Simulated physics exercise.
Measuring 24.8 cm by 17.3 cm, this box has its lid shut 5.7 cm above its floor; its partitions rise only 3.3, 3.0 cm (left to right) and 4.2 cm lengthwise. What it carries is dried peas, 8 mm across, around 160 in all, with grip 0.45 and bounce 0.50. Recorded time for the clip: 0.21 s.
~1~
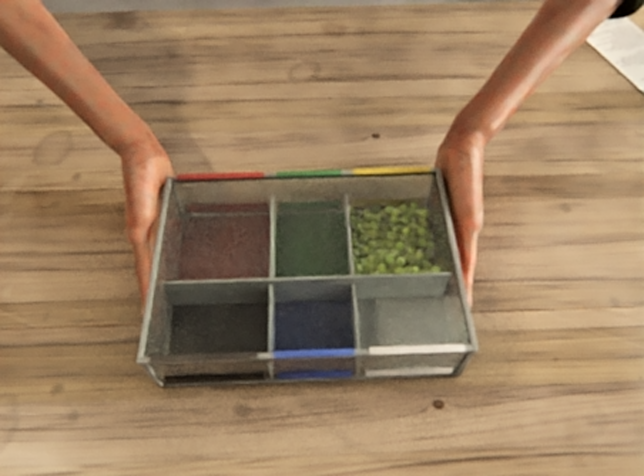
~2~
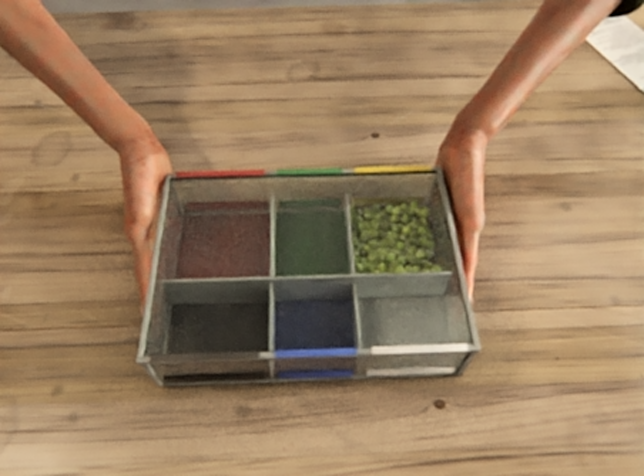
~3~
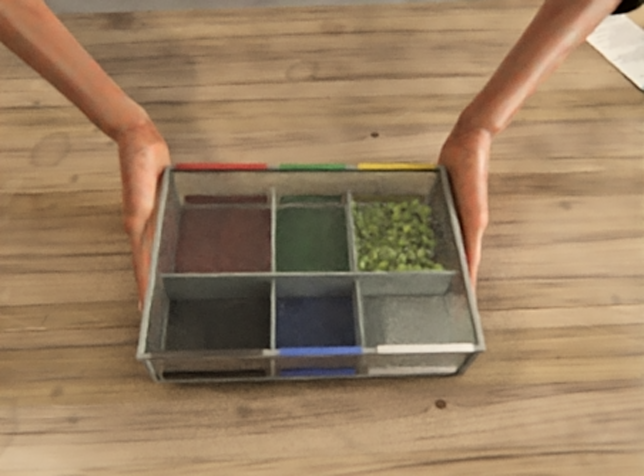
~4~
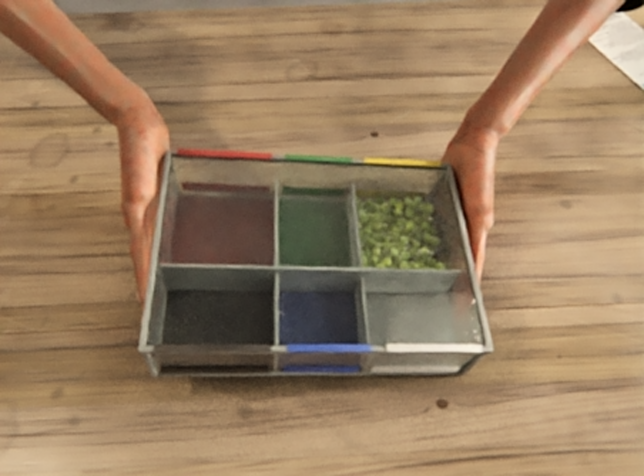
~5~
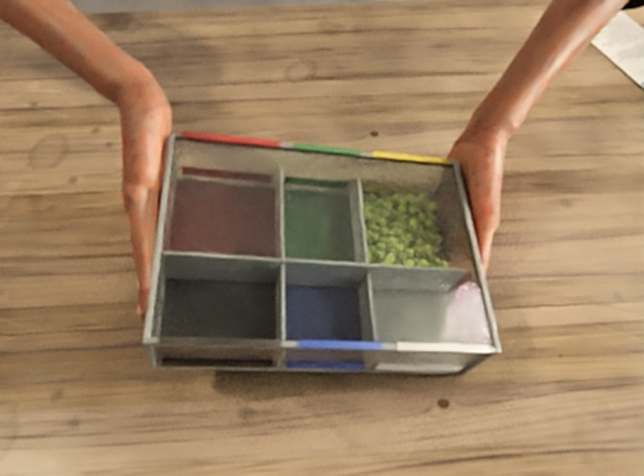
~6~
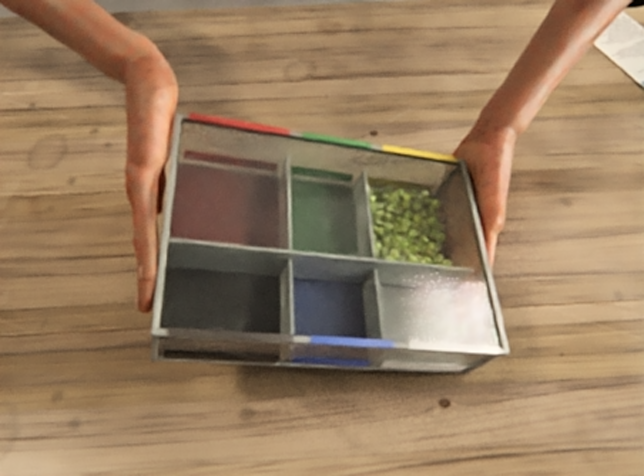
Two hands slowly tilt a divided box of green peas down toward the right.
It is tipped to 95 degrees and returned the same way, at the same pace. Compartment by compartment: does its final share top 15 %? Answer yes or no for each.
Red compartment: No, blue compartment: No, green compartment: No, yellow compartment: Yes, white compartment: No, black compartment: No.
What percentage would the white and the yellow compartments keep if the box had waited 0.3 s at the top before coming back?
In per cent: White 5; yellow 95.
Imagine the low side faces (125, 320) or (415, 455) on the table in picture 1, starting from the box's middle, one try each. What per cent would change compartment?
That would be close to 100 per cent, then close to 20 per cent.
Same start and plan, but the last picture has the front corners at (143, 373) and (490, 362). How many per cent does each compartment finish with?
By the end red holds 0%, blue holds 0%, green holds 0%, yellow holds 75%, white holds 25% and black holds 0%.
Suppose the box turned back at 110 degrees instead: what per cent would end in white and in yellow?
With that change it's white at 5 per cent and yellow at 95 per cent.
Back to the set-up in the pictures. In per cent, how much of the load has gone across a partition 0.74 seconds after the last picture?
Estimate: Some 0 %.
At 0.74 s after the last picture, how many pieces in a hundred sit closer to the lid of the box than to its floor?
40 %.
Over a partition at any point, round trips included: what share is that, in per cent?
Roughly 5 in a hundred.
Then, 0.74 s after the last picture, tilt 95 degrees; yellow 100 %.
Then, 1.23 s after the last picture, tilt 41 degrees; yellow 95 %, white 5 %.
Then, 1.79 s after the last picture, tilt 0 degrees; yellow 95 %, white 5 %.
In the end, red 0 %, blue 0 %, green 0 %, yellow 95 %, white 5 %, black 0 %.
